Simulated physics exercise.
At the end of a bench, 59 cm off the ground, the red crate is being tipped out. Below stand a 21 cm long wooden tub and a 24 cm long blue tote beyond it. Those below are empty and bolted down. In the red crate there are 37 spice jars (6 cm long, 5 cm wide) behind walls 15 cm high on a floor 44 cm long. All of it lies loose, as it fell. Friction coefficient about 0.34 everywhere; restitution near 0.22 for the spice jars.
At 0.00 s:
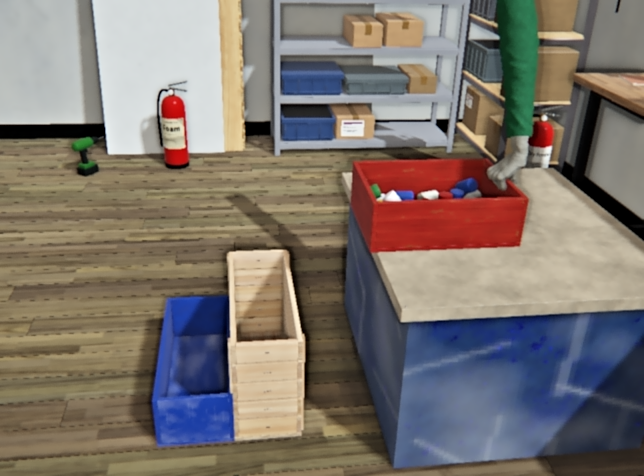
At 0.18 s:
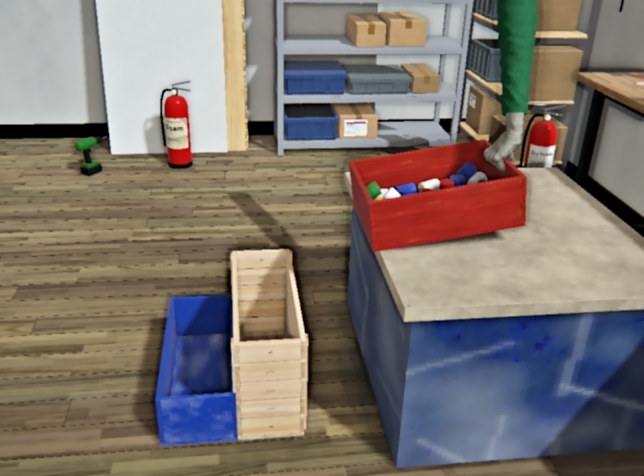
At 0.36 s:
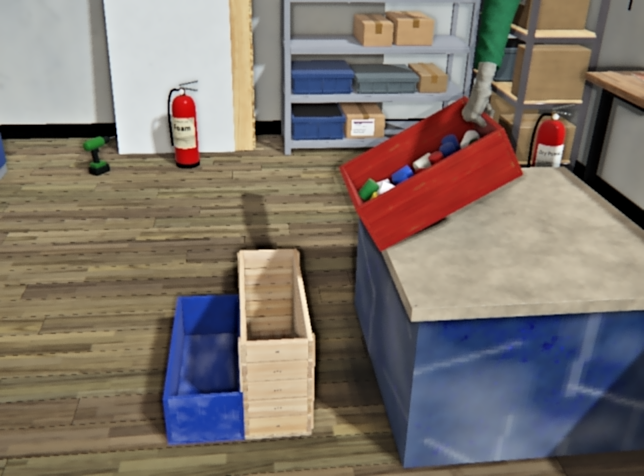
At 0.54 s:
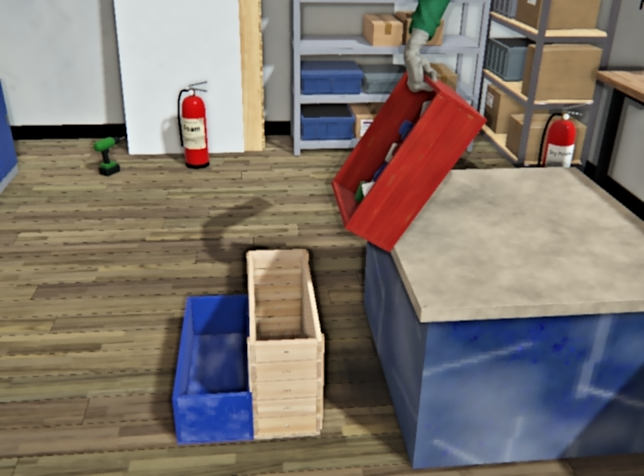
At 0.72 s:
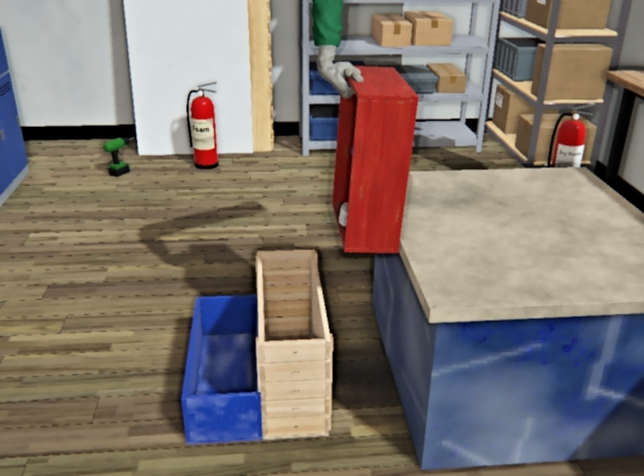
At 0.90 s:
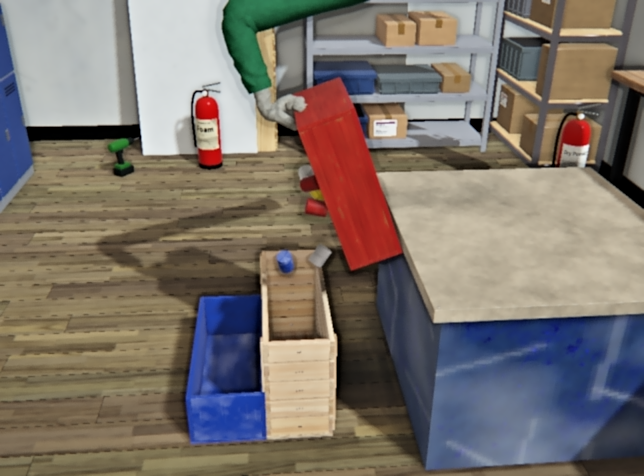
In a workshop, a green-sleeved arm with a gray hand tilted a red crate up at the left end of a bench until it passed upright, and a few small items dropped out above a wooden tub.
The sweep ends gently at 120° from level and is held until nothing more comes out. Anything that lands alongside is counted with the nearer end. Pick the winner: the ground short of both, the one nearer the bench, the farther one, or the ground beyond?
The largest share ends in the first one: The wooden tub.
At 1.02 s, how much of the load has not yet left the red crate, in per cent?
About 40 per cent.
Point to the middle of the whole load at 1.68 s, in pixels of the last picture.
Around (288, 369).
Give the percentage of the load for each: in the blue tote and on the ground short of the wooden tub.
About 10 and 0 per cent.
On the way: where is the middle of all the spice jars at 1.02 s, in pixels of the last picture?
At about (326, 236).
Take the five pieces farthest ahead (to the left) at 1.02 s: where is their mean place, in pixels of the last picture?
At about (271, 260).
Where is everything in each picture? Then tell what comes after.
In the first picture (places track the rim corner closest to us here; the camera pans a little), red crate (378, 202); blue tote (157, 399); tipped 0°; all still inside.
In the second picture, red crate (373, 202); tipped 9°.
In the third picture, red crate (360, 207); tipped 30°.
In the fourth picture, red crate (347, 224); tipped 58°.
In the fifth picture, red crate (345, 247); tipped 87°.
In the sixth picture, red crate (349, 266); blue tote (191, 397); tipped 110°; 6 out, the lowest jar at (285, 262).
After 1.02 s, tilt 118°; 15 still in the red crate, 2 in the wooden tub and 20 in the air.
After 1.18 s, tilt 120°; 4 still in the red crate, 18 in the wooden tub, 2 in the blue tote and 13 in the air.
After 1.40 s, tilt 120°; 31 in the wooden tub, 3 in the blue tote and 3 in the air.
When it is over (at 1.68 s), 32 in the wooden tub, 3 in the blue tote and 2 on the ground beyond the blue tote.
